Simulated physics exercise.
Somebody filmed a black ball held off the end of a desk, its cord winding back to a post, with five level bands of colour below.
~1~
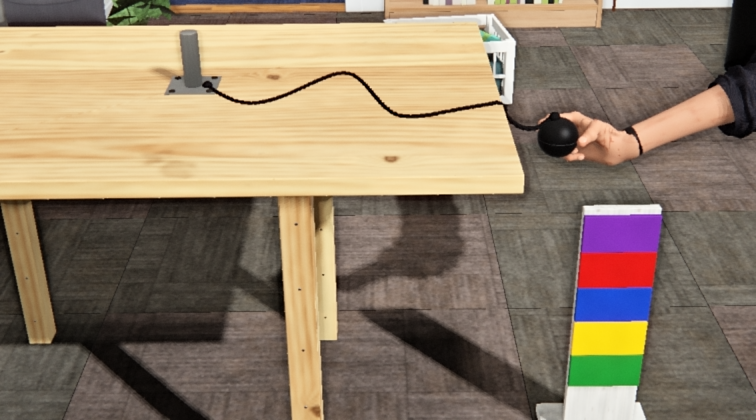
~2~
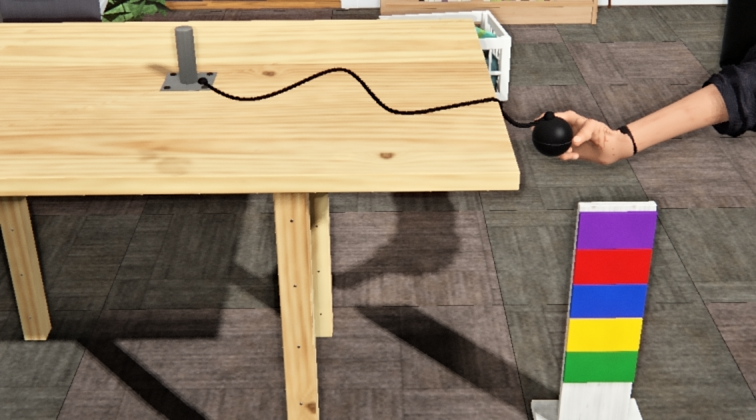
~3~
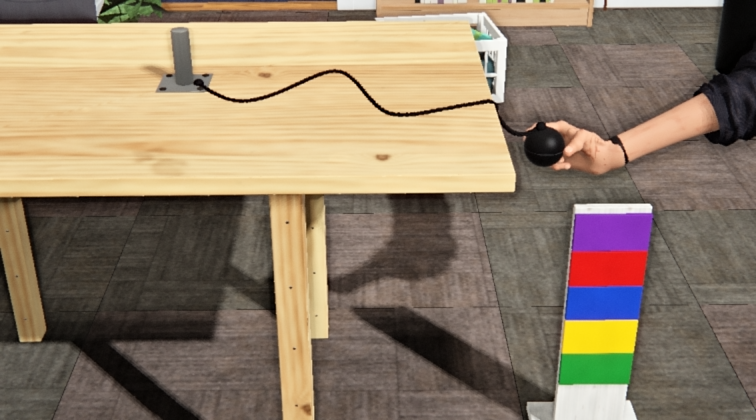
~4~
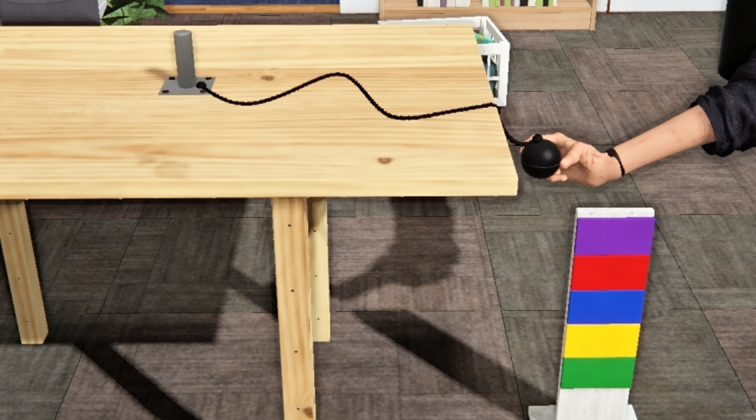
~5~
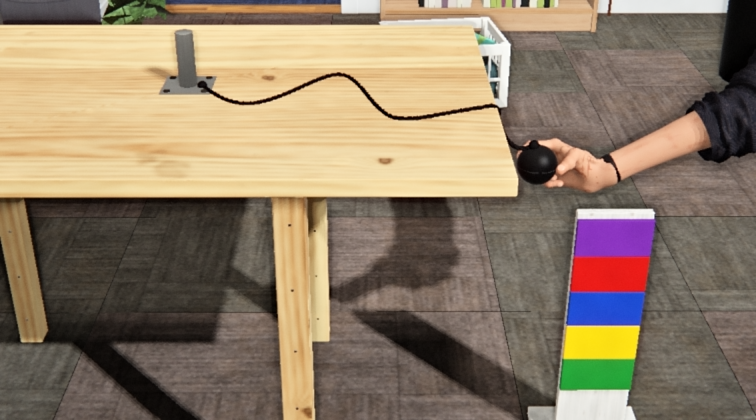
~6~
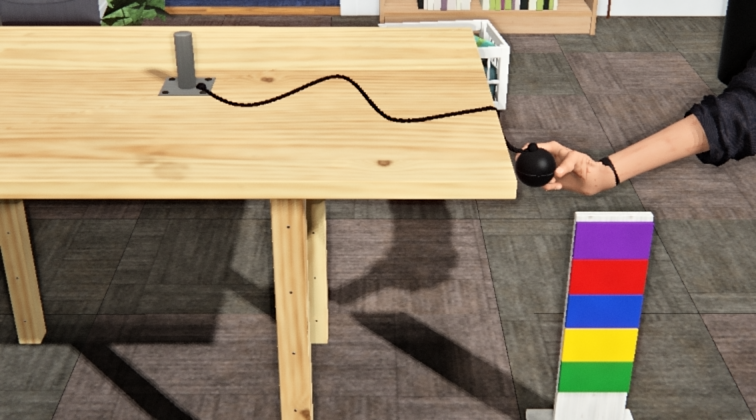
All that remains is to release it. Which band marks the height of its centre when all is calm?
The cord holds its middle at blue.
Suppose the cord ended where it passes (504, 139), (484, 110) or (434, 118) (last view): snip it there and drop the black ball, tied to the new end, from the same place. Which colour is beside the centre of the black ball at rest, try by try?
Taking them in turn: Red; purple; higher than all five.
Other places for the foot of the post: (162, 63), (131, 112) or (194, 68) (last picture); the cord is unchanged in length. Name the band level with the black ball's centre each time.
Try by try: Red; red; blue.
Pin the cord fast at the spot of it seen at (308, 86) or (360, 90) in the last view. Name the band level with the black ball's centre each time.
In that order: Red; purple.
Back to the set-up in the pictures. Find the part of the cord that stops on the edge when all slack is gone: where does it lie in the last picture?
It lies at about (376, 108).
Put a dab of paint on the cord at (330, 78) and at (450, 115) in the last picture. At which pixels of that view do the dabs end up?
At (387, 94), then (490, 185).
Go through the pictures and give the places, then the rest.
In the first frame, black ball (558, 137); purple (622, 235); red (617, 271); blue (613, 306); yellow (609, 340); green (605, 372).
In the second frame, black ball (553, 136); cord through (225, 95) (298, 84) (355, 76) (387, 108) (472, 103).
In the third frame, black ball (544, 147).
In the fourth frame, black ball (541, 159); cord through (223, 99) (297, 89) (354, 81) (385, 113) (470, 109).
In the fifth frame, black ball (537, 164).
In the sixth frame, black ball (536, 167); cord through (223, 100) (297, 91) (354, 83) (385, 116) (470, 112).
A little later, ball near (521, 256); level with purple.
Next, ball near (467, 301); level with blue.
Later still, ball near (497, 305); level with blue.
When it is over, ball near (483, 302); level with blue. At blue.
